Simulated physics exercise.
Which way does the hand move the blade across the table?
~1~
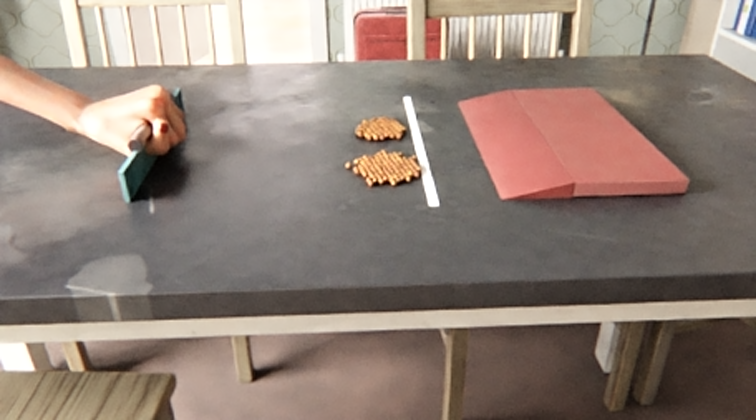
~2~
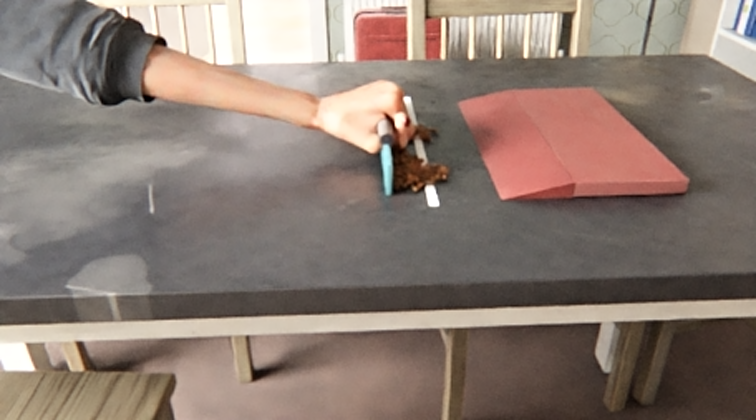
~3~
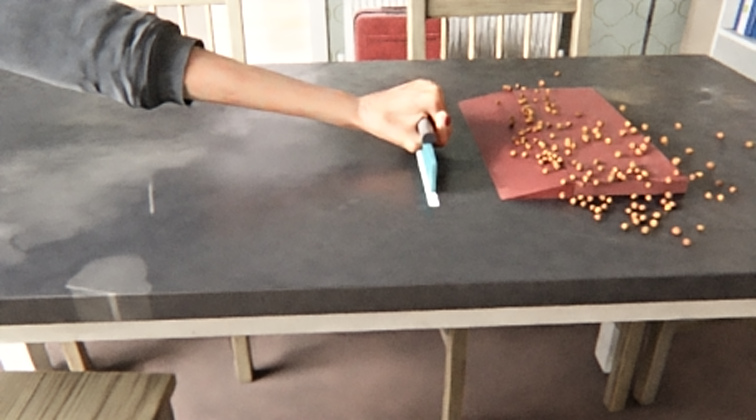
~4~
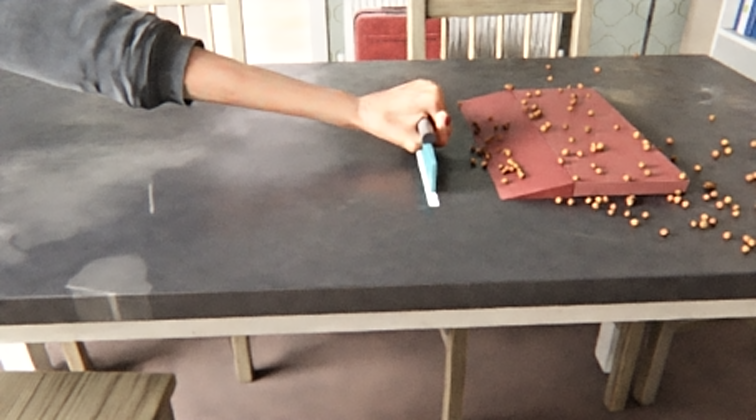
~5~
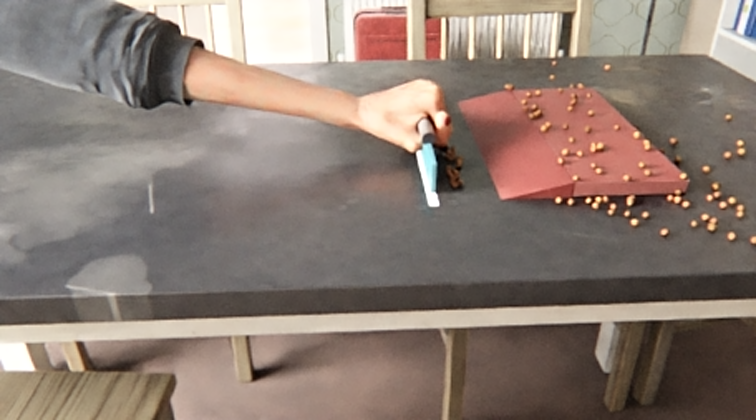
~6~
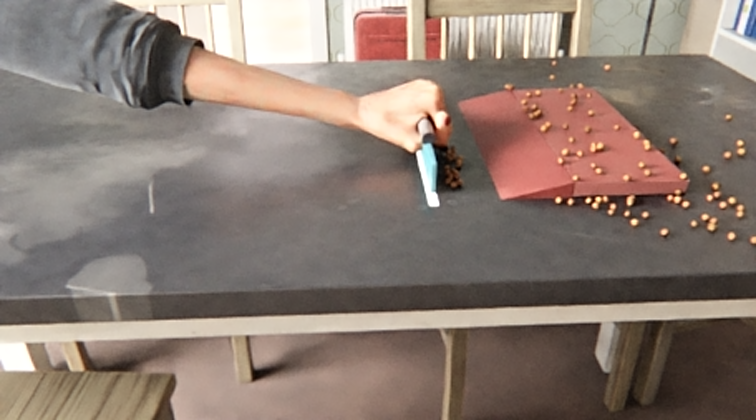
The hand moves the blade to the right, up to the white tape.
